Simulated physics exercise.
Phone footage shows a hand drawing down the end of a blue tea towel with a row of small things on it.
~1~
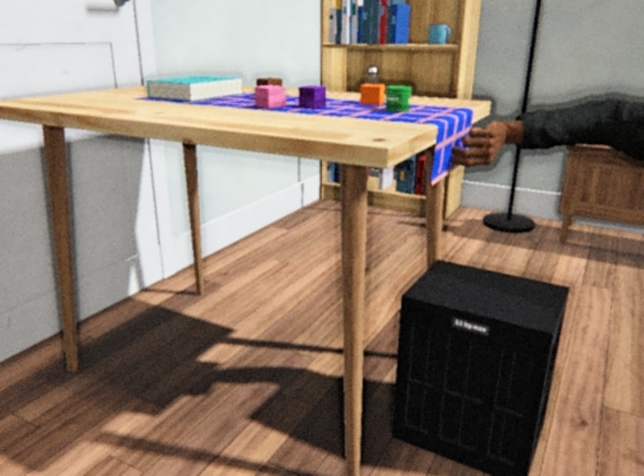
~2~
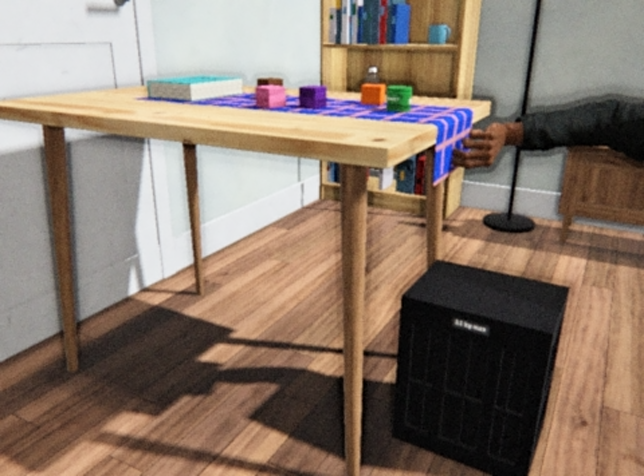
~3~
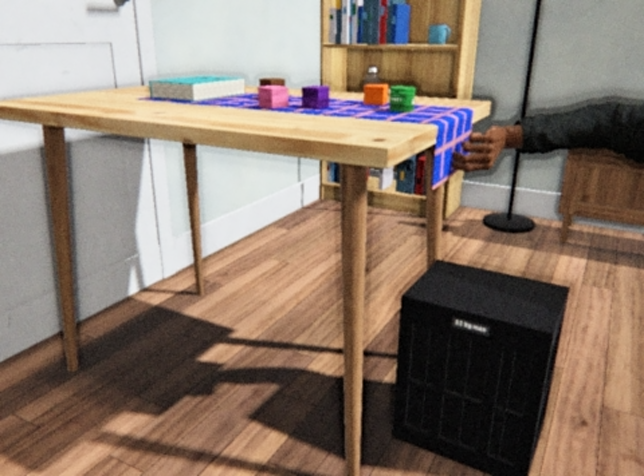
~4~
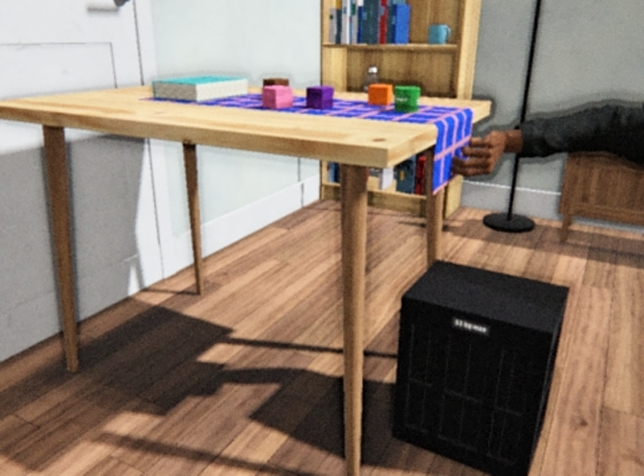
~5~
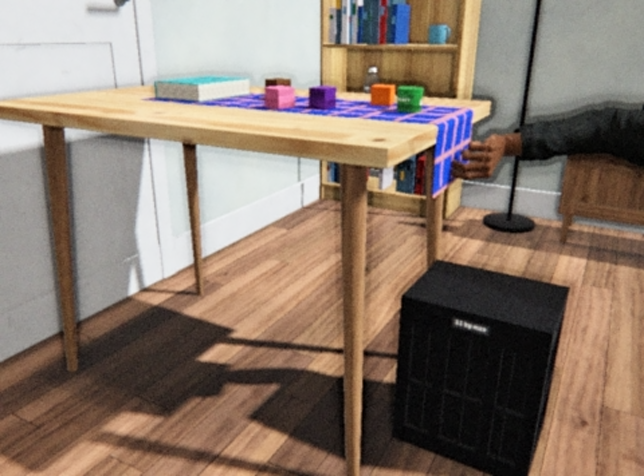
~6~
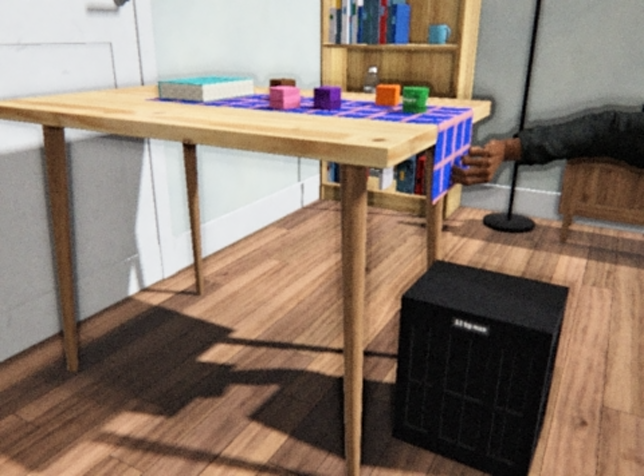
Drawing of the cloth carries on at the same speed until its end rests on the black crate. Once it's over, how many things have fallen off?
By then two have.
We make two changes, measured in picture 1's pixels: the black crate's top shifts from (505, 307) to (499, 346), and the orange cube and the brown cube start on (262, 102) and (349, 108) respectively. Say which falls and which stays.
So the orange cube stays there, and the brown cube leaves.
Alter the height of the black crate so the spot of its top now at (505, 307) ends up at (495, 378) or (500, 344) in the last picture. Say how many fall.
Totals 4, 3.
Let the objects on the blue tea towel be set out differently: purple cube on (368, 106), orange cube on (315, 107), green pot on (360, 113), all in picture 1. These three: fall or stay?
Here's what happens: The purple cube leaves its perch, the orange cube remains aboard, the green pot leaves its perch.
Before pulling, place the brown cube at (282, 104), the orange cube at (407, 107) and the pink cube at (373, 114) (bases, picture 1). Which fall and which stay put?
In the end the brown cube is still on top, the orange cube is no longer on top, and the pink cube is no longer on top.
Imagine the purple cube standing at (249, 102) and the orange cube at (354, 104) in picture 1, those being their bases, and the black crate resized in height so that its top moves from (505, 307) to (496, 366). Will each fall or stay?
The purple cube stays aboard, and the orange cube does not stay aboard.
A little later, hem near (449, 232); all still up.
Next, hem on the crate; green pot and orange cube gone.
When it is over, hem on the crate; green pot and orange cube gone. The answer is two.
